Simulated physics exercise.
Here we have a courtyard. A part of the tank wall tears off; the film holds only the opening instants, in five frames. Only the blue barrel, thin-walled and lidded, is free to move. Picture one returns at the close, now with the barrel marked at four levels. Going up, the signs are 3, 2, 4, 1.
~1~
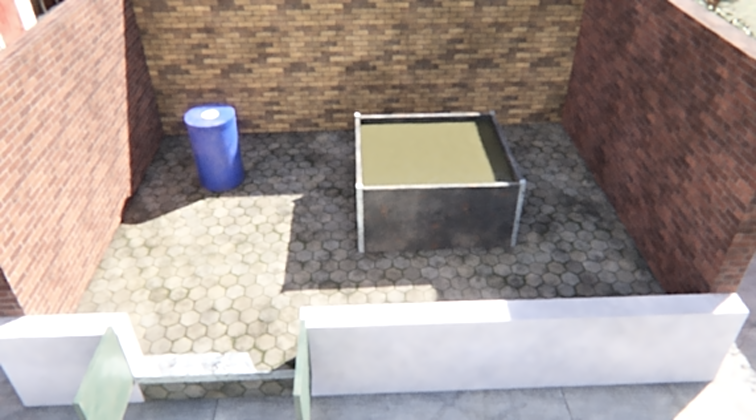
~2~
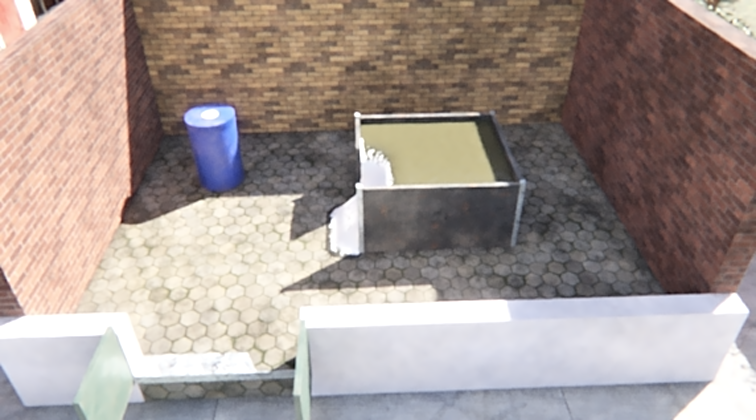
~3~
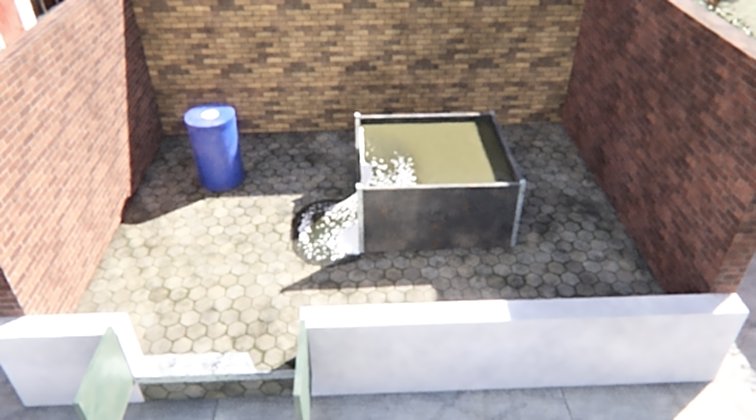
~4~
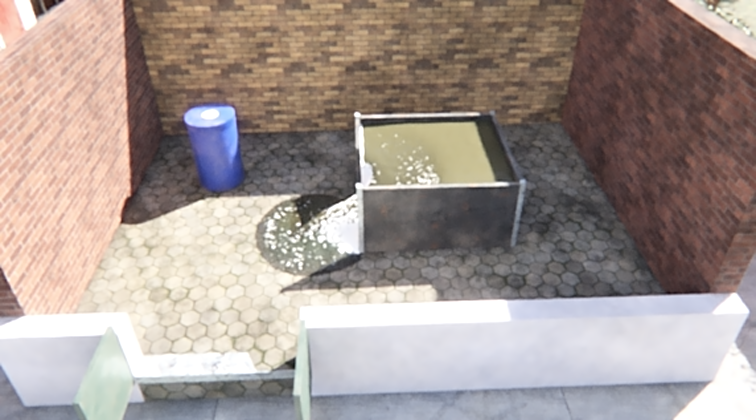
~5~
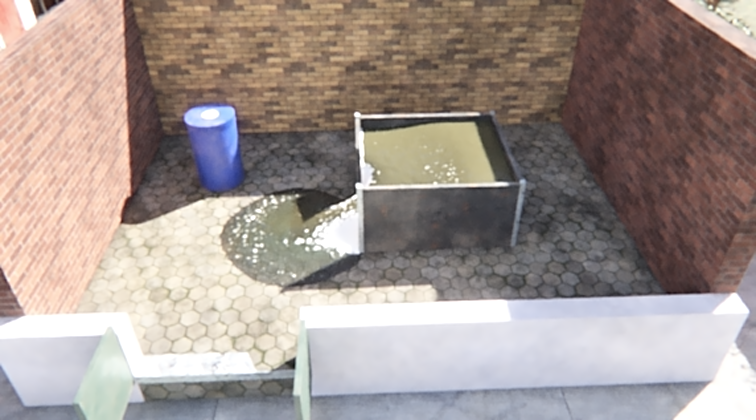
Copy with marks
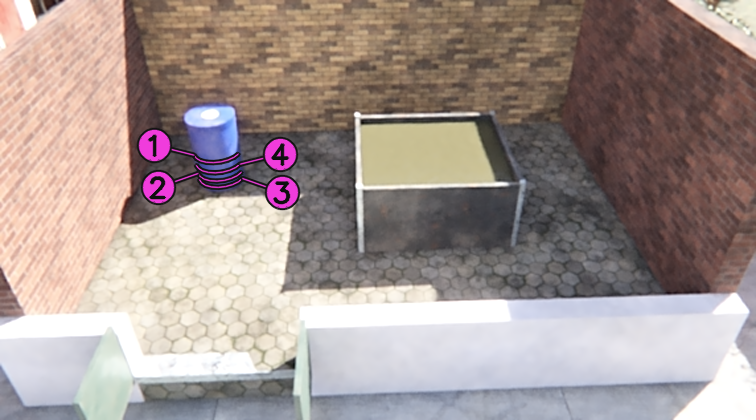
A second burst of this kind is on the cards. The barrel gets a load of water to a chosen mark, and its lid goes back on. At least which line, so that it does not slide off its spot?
I would pick line 2.
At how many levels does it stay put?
Three of them.
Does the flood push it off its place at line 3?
Yes.
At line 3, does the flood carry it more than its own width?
Yes.
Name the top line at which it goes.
That would be 3.
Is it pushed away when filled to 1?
No, that is safe.
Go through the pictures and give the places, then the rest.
In the first picture, lid of the blue barrel at (210, 115); tank full, its middle at (432, 153); open gate at (215, 314).
In the second picture, 1 % of the ground under water, its edge towards the barrel at (334, 214).
In the third picture, 3 % of the ground under water, its edge towards the barrel at (303, 215).
In the fourth picture, 6 % of the ground under water, its edge towards the barrel at (283, 206).
In the fifth picture, lid of the blue barrel at (210, 115); 9 % of the ground under water, its edge towards the barrel at (253, 205).
In magenta, 1 at (213, 162); 2 at (217, 181); 3 at (218, 187); 4 at (215, 172); from the bottom up 3, 2, 4, 1.
Choosing 1, it does not move.
Choosing 2, it does not move.
Choosing 3, it is pushed about 3 times its own width away.
Choosing 4, it does not move.
